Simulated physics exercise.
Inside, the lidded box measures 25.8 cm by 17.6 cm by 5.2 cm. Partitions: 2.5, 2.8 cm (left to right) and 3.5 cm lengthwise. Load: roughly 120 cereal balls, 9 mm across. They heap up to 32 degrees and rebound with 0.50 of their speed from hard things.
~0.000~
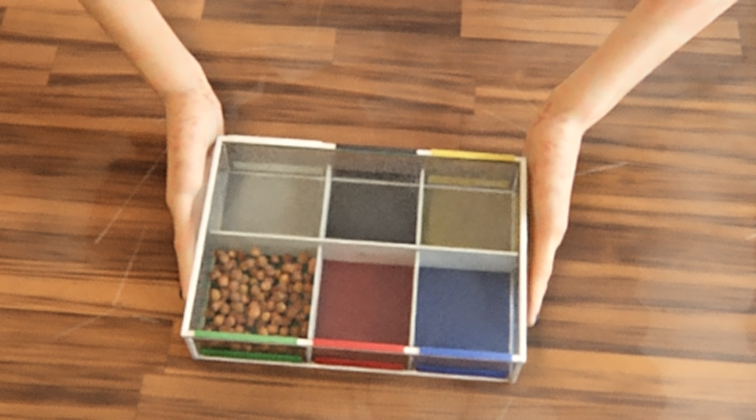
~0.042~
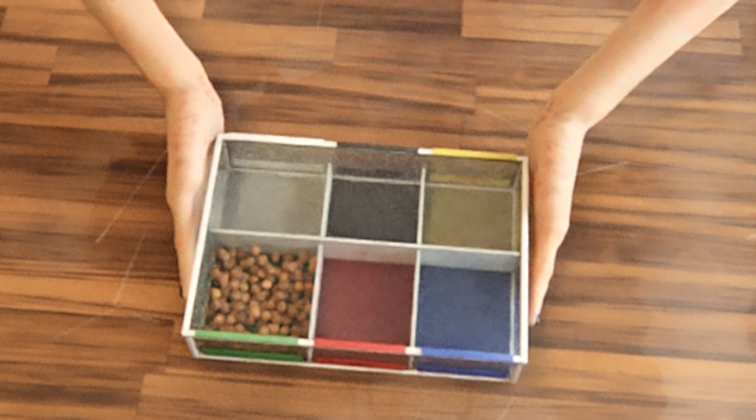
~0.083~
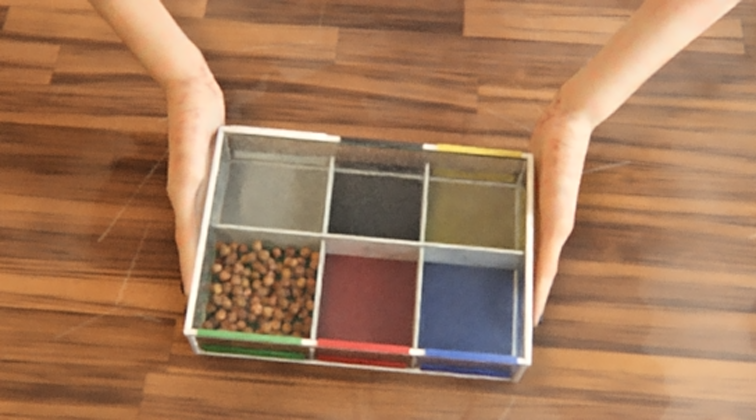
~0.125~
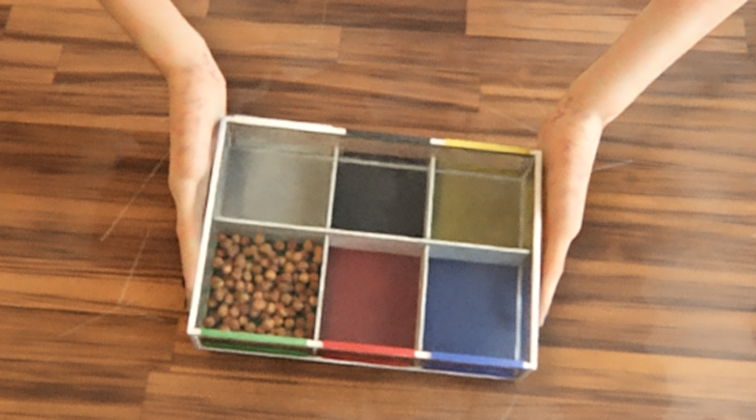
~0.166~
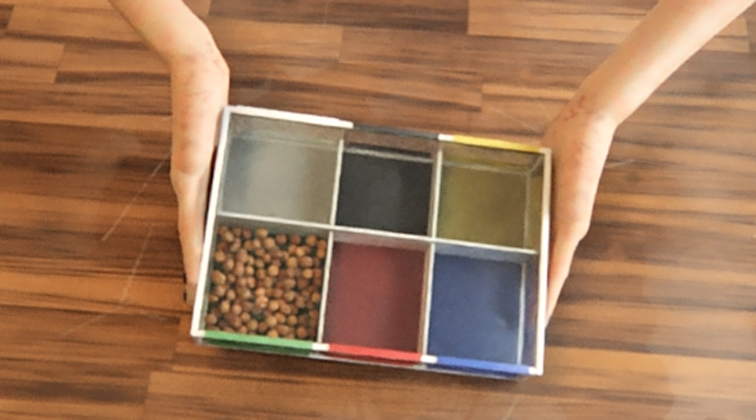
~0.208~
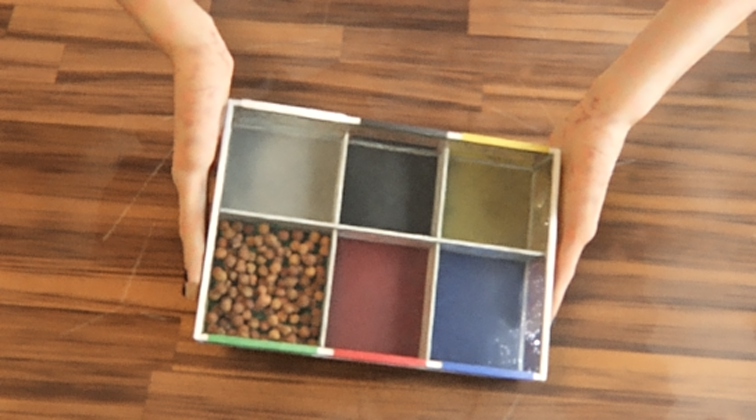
On a striped wooden surface, two hands hold a clear box divided into six coloured compartments, with small brown balls filling only the green-edged one at the front left. The hands gradually tilt the box and turn it slightly, its right front corner lowest, while the balls stay in their compartment.
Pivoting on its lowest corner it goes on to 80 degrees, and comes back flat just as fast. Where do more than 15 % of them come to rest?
Red compartment: Above; blue compartment: Below; green compartment: Above; yellow compartment: Below; white compartment: Below; black compartment: Below.
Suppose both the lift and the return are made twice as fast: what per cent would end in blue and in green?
Blue 5, green 60.
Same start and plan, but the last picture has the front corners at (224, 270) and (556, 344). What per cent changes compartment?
Then about 75 per cent.
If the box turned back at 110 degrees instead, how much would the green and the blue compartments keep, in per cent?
Green 40; blue 35.
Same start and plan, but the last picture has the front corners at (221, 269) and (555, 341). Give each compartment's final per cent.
Red 25; blue 25; green 25; yellow 20; white 0; black 0.
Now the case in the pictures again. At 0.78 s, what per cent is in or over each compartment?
Red 10; blue 0; green 90; yellow 0; white 0; black 0.
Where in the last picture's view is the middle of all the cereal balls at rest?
Around (302, 341).
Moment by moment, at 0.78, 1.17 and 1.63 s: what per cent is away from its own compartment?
In turn: 10, 30, 30.
Then, at 0.78 s, tilt 79 degrees; red 10 %, green 90 %.
After 1.17 s, tilt 33 degrees; red 25 %, blue 5 %, green 70 %.
After 1.63 s, tilt 0 degrees; red 25 %, blue 5 %, green 70 %.
In the end, at 2.1 s, red 25 %, blue 5 %, green 70 %, yellow 0 %, white 0 %, black 0 %.
